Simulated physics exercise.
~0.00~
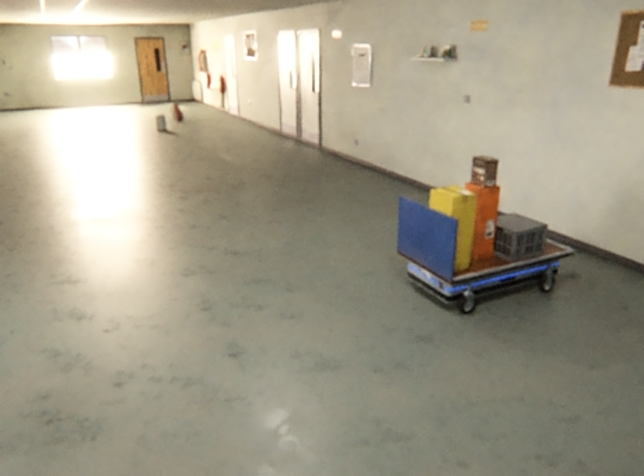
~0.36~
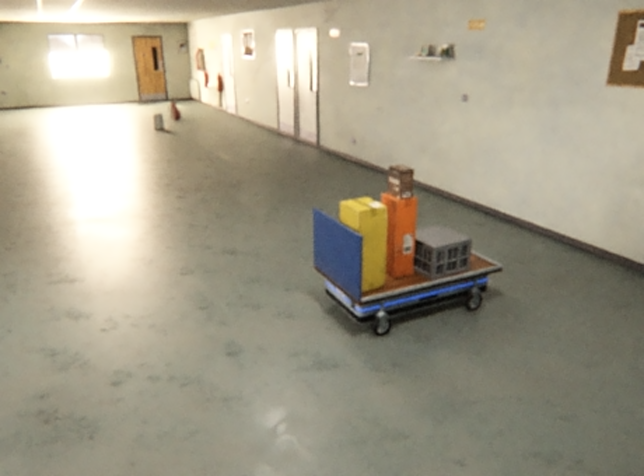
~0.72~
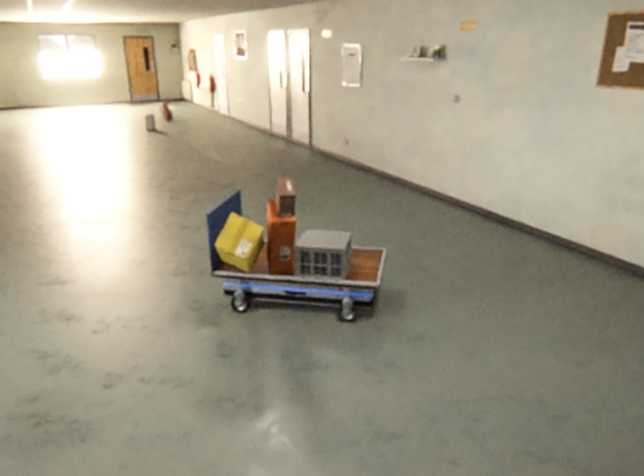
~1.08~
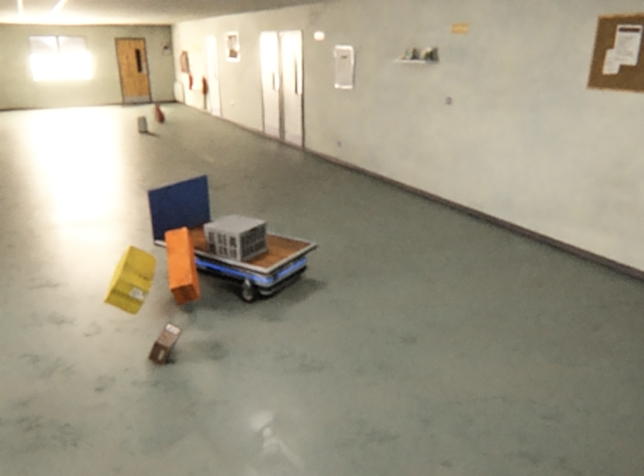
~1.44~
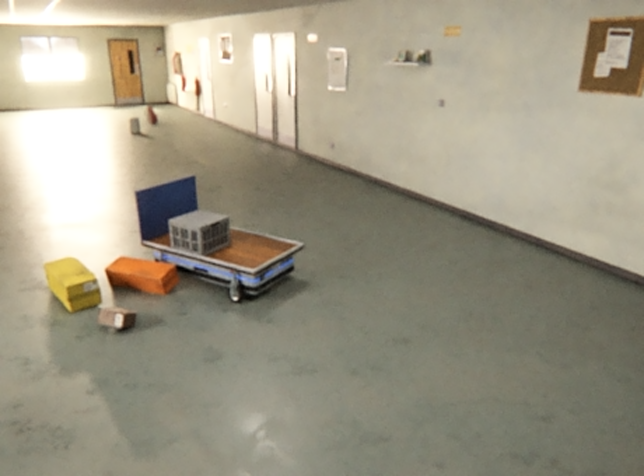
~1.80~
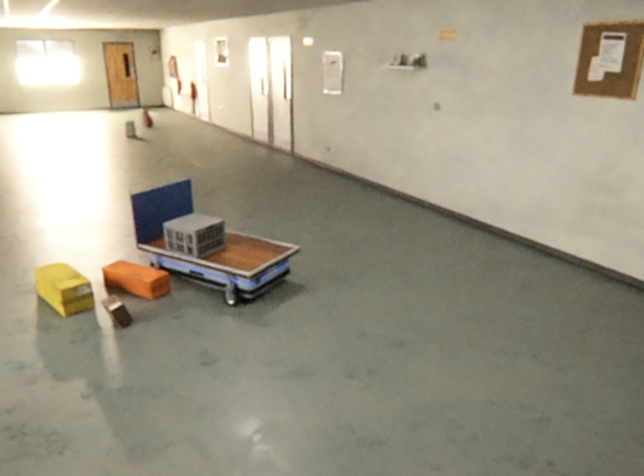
Blue platform cart rolling left and turning, spilling yellow, orange and brown boxes onto the floor, then stopping with grey crate aboard.
